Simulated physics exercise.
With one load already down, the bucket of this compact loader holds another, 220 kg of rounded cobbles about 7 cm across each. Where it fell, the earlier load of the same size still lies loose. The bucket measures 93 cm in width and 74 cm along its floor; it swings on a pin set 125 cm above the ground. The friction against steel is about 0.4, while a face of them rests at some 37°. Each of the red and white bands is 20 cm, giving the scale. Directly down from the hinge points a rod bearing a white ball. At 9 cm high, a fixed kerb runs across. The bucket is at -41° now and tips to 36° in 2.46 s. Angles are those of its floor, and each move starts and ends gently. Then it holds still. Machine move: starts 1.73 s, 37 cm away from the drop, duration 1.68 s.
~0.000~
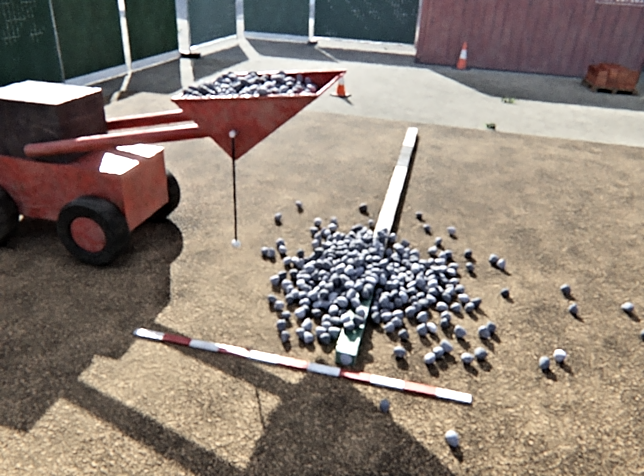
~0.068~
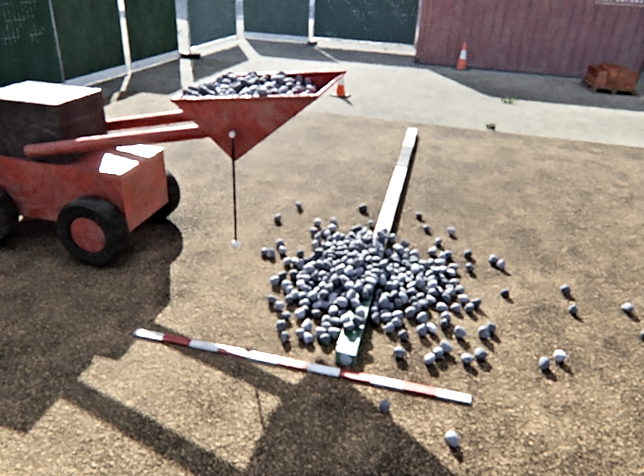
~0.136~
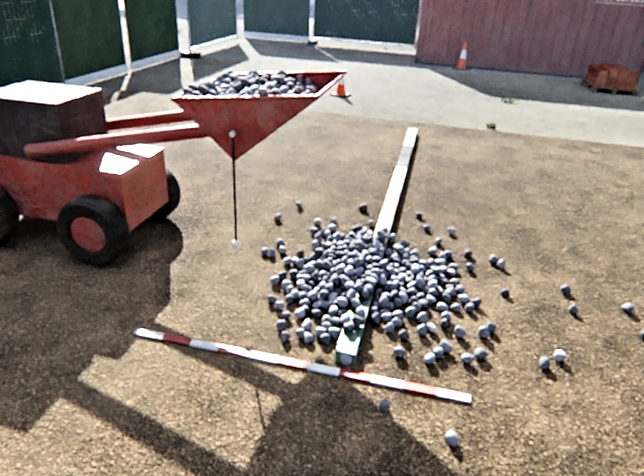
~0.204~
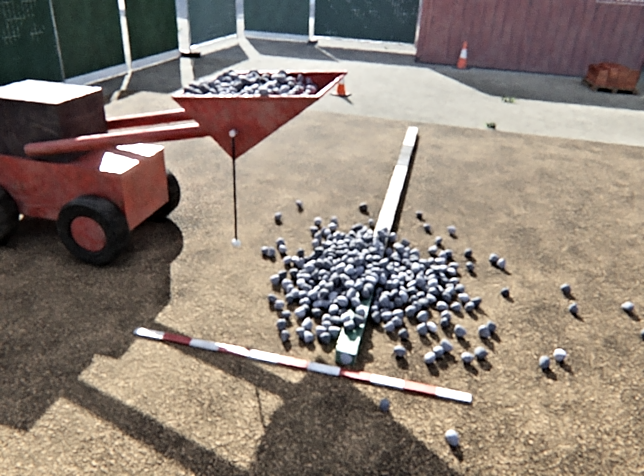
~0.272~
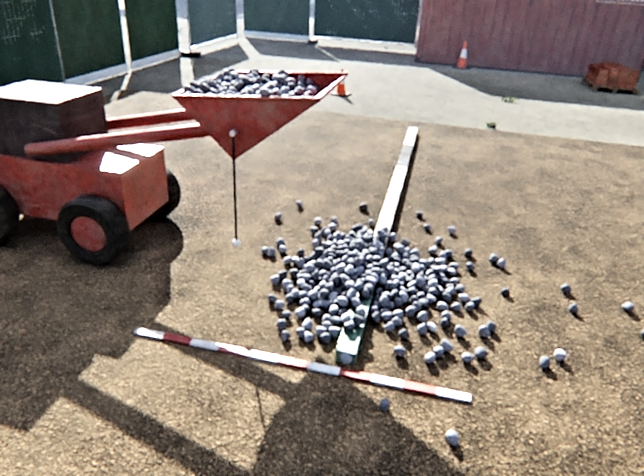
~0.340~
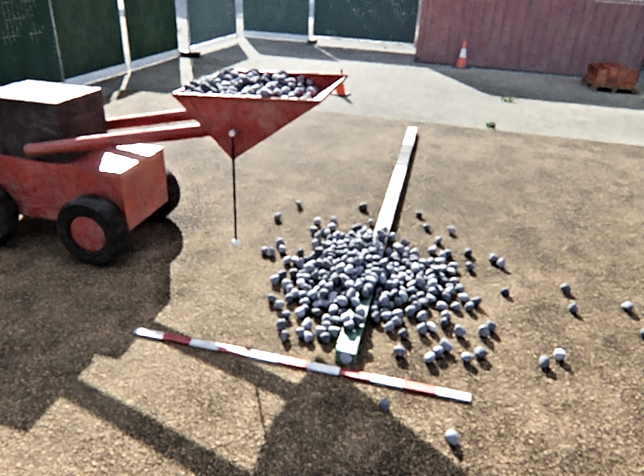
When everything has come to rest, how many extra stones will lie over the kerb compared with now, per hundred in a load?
About 18 per hundred.
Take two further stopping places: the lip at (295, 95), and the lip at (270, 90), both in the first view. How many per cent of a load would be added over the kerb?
Near 5 in a hundred first, near 0 in a hundred second.
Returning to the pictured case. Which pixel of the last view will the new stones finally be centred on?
In the last view, about pixel (333, 260).
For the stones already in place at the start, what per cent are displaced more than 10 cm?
I'd say roughly 10 per cent of them.
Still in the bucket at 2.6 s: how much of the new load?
It still holds about 10 per cent.
After 1.8 s the floor is at 24°; in per cent of one load, 96 in the bucket, 69 on this side of the kerb, 35 over the kerb; the foremost stones are at (564, 310).
After 2.6 s the floor is at 36°; in per cent of one load, 9 in the bucket, 143 on this side of the kerb, 48 over the kerb; the foremost stones are at (564, 310).
After 3.9 s the floor is at 36°; in per cent of one load, 0 in the bucket, 147 on this side of the kerb, 53 over the kerb; the foremost stones are at (564, 310).
After 6.3 s the floor is at 36°; in per cent of one load, 0 in the bucket, 147 on this side of the kerb, 53 over the kerb; the foremost stones are at (564, 310). Net gain over the kerb, 18.
